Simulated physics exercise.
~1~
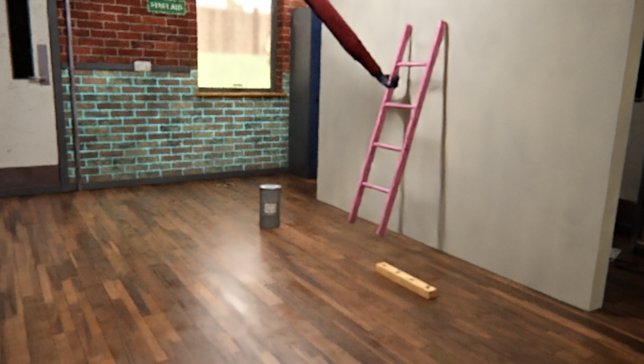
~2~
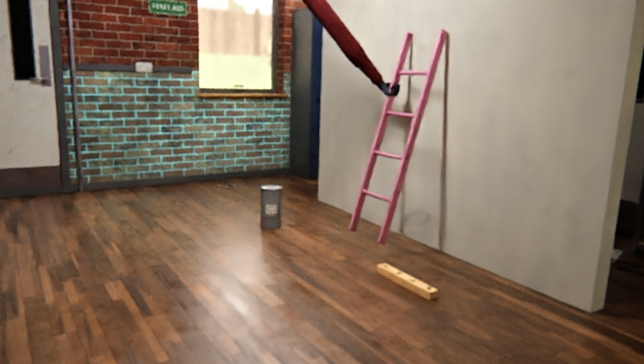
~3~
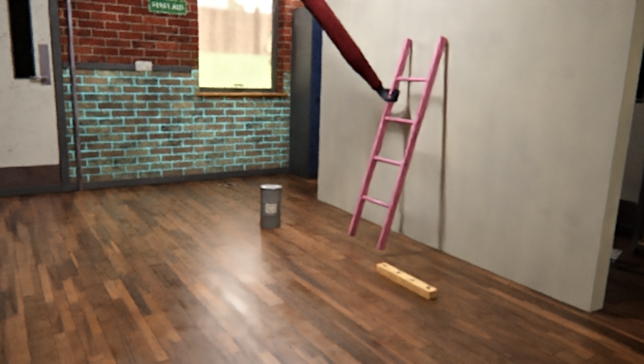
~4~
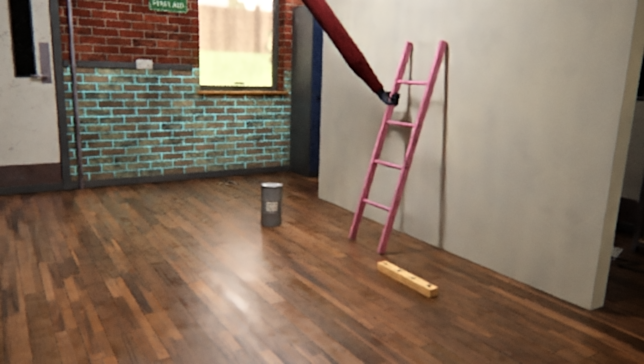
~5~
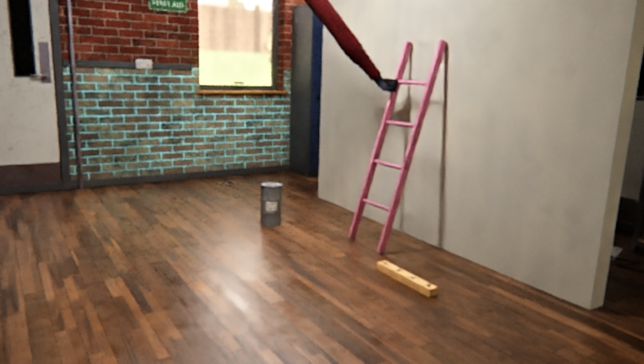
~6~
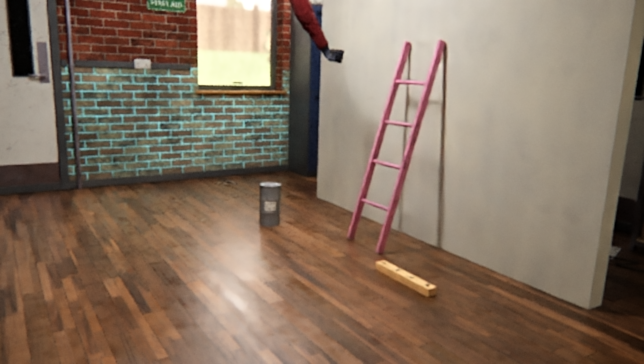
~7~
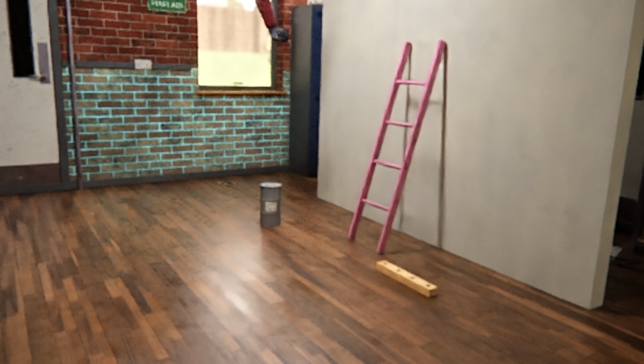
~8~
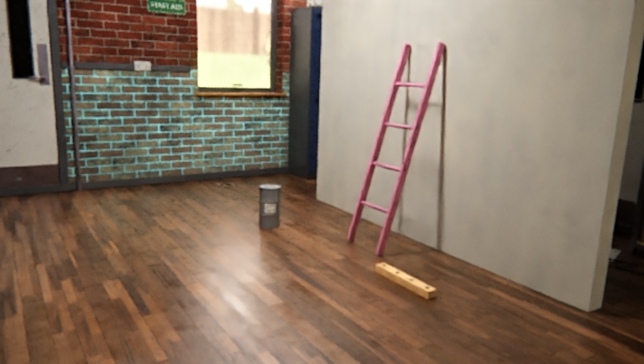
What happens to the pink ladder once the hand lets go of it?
The pink ladder stays up, leaning against the pale wall after the hand has drawn away.
